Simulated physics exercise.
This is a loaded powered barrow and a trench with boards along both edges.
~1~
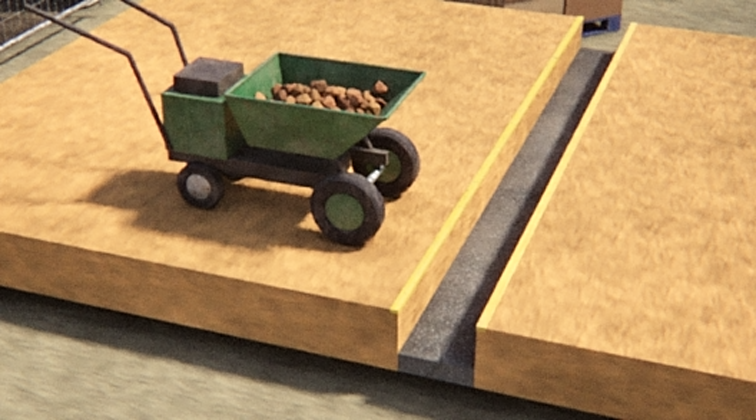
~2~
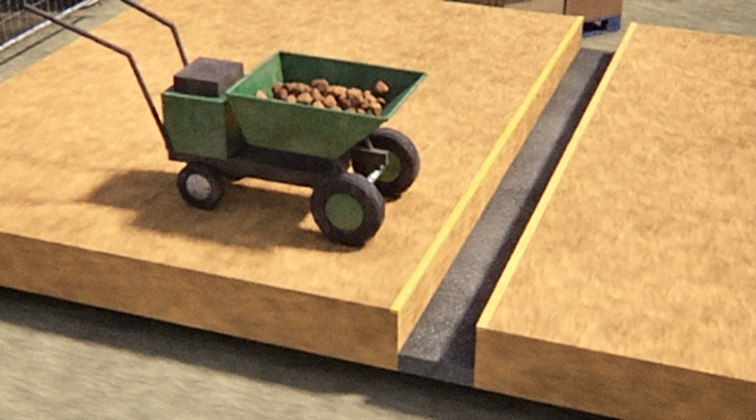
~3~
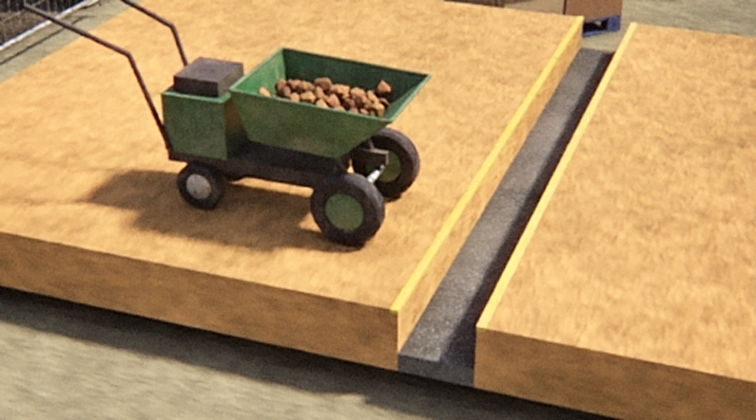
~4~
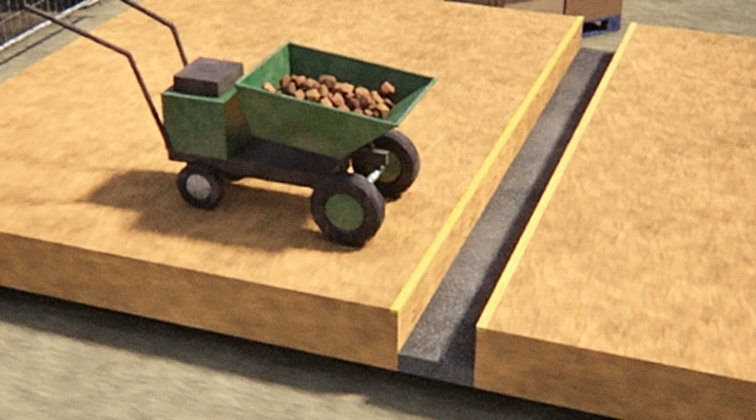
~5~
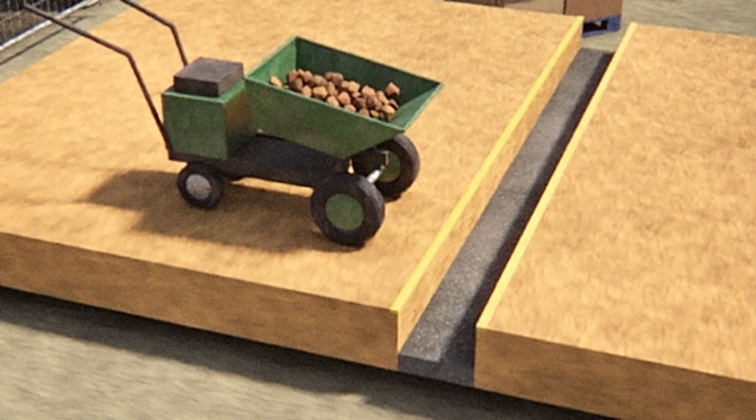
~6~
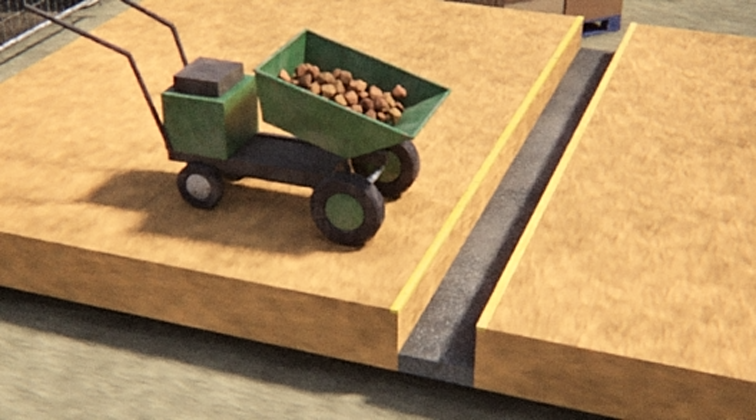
At first, a green powered barrow loaded with brown clods stands with its skip level, left of a dark trench edged with boards. The skip then begins to tilt toward the trench, its back rising, slightly and then more clearly, while the wheels stay still and the clods remain heaped inside.
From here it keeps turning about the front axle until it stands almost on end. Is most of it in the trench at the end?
It catches the larger part.
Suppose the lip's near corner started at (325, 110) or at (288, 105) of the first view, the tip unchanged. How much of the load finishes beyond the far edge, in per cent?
The first gives 0 %, the second 0 %.
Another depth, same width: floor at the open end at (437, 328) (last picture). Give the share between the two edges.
It comes to 70 per cent or so.
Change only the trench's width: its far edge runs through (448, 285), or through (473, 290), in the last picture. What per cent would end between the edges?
First some 0, then 50 per cent.
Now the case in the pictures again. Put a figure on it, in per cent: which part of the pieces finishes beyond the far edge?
Some 15 per cent.
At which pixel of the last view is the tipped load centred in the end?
At about (496, 273).
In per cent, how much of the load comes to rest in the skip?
Some 0 per cent.
Soon after the last picture, skip tipped steeply; all in the skip.
A little later, skip tipped right over; most in the skip; about a quarter in or heaped over the trench; a stray few falling.
Later still, skip tipped right over; most in or heaped over the trench; a small part beyond it.
At rest, skip tipped right over; most in or heaped over the trench; a small part beyond it.
